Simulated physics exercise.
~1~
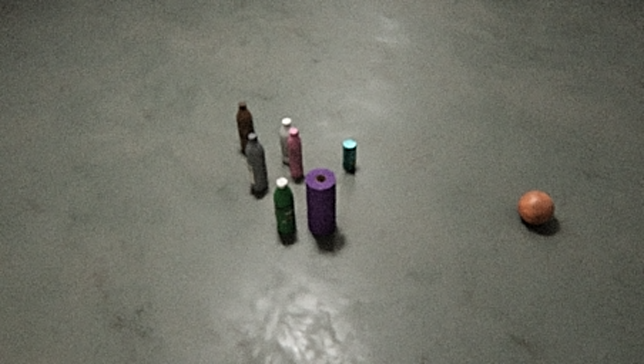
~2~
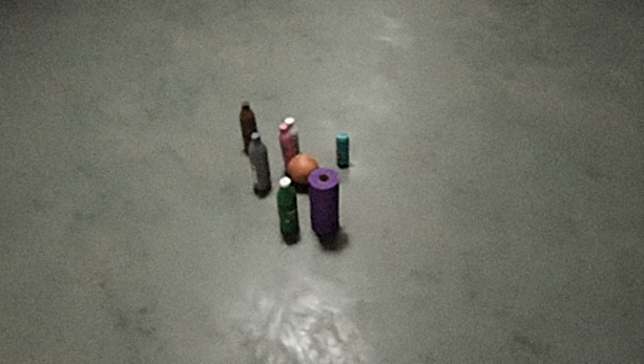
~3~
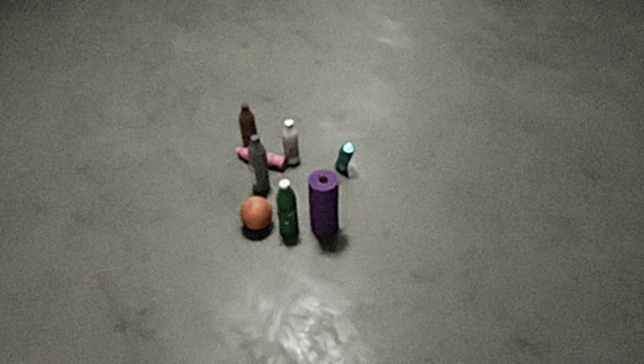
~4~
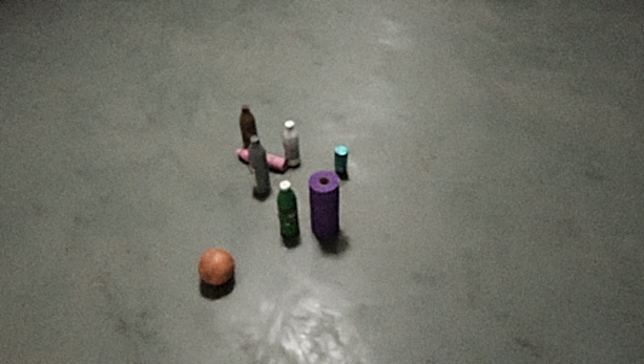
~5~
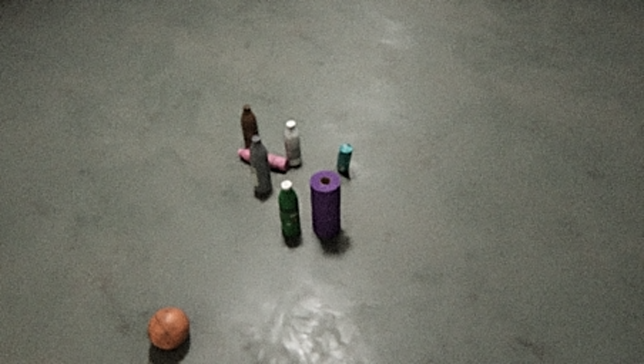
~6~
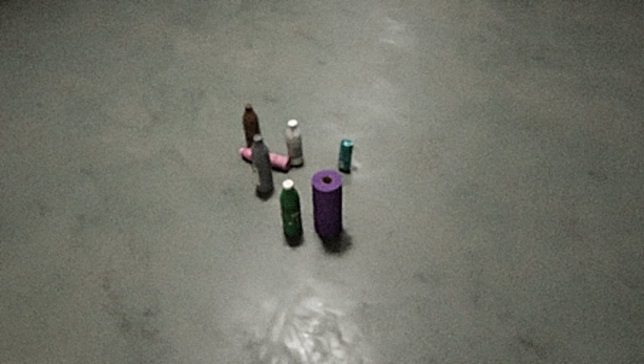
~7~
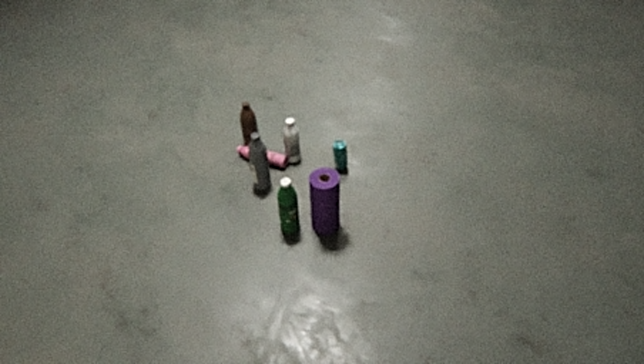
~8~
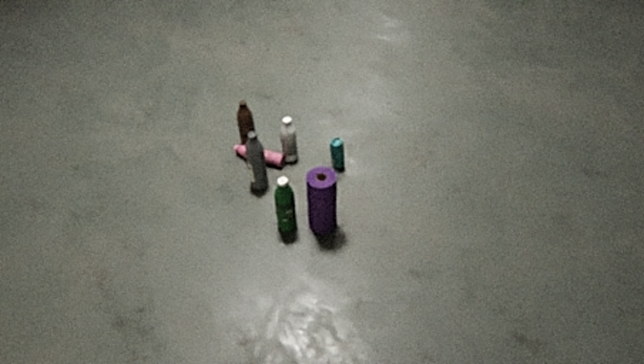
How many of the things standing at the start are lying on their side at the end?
One of them is lying on its side at the end, the pink bottle.
An orange ball rolls left through the standing group, topples the pink bottle and leaves view.
